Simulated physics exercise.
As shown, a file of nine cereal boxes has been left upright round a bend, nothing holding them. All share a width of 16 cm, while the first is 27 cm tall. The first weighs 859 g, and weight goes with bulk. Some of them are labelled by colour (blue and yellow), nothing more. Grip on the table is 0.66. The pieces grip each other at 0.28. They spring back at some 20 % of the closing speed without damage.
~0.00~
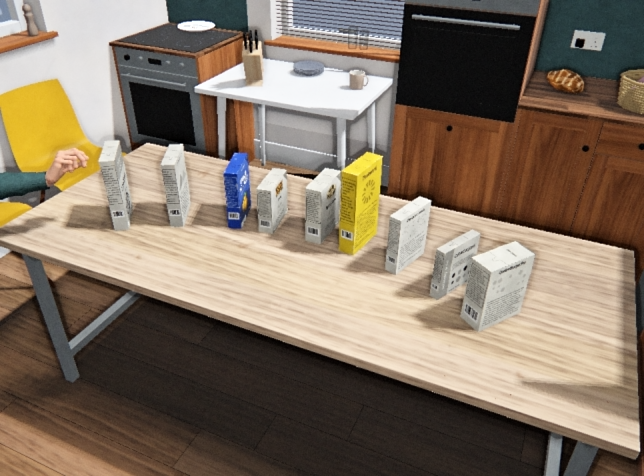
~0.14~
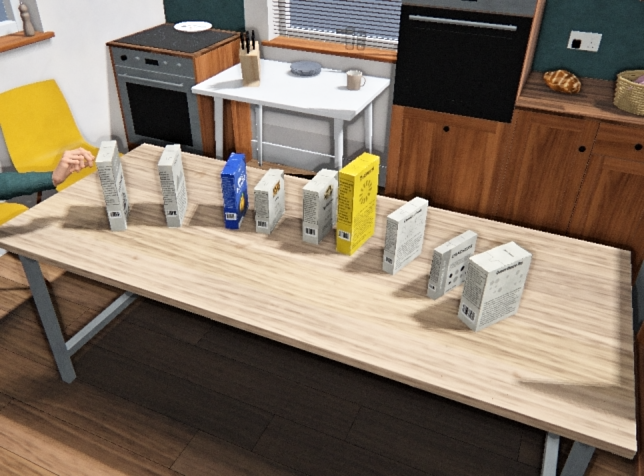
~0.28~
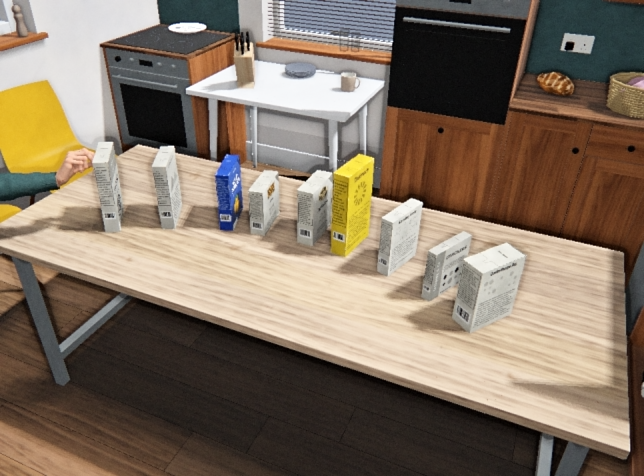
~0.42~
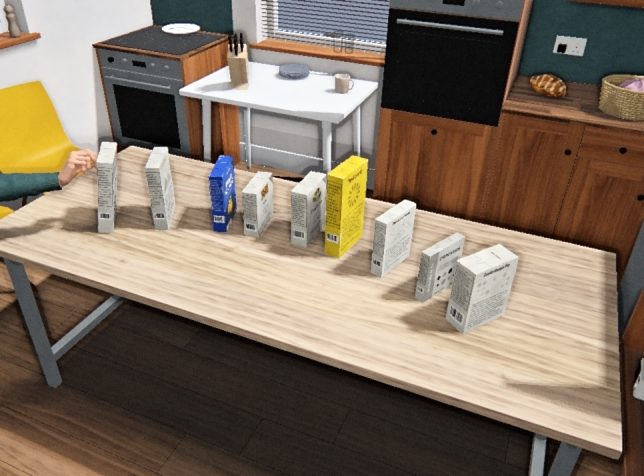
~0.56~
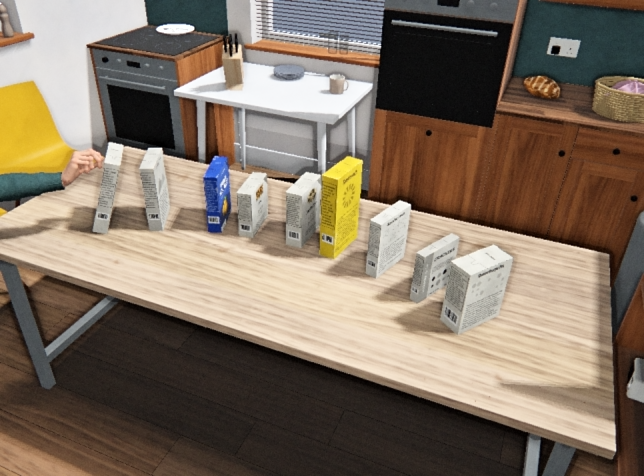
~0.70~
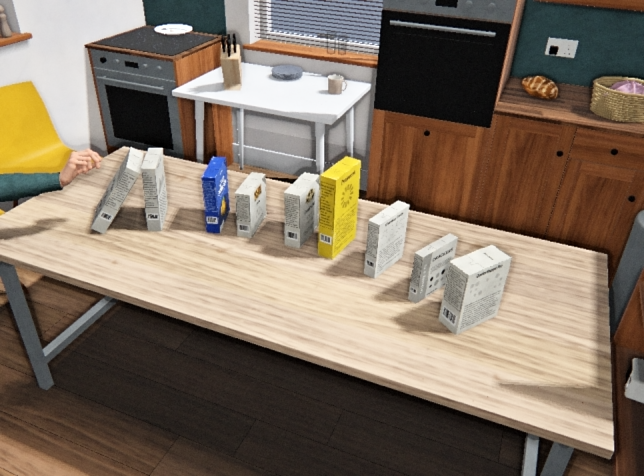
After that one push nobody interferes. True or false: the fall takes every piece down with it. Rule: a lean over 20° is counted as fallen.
False, not every piece goes over.
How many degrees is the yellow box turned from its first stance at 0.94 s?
My estimate is close to 0°.
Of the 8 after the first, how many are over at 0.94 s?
I make it 1 by that time.
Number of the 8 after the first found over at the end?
Count: 3.
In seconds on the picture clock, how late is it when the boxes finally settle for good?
Rest time: Around 3.5 s.
Around 0.94 s, 1 of the 8 other boxes over; blue box tipped 13°.
Around 1.18 s, 3 of the 8 other boxes over; blue box tipped 71°.
Finally (3.6 s), 3 of the 8 other boxes over; blue box tipped 71°; yellow box unmoved. Five left standing. Seen by the last camera, middles, blue box near (248, 205), yellow box near (339, 209).
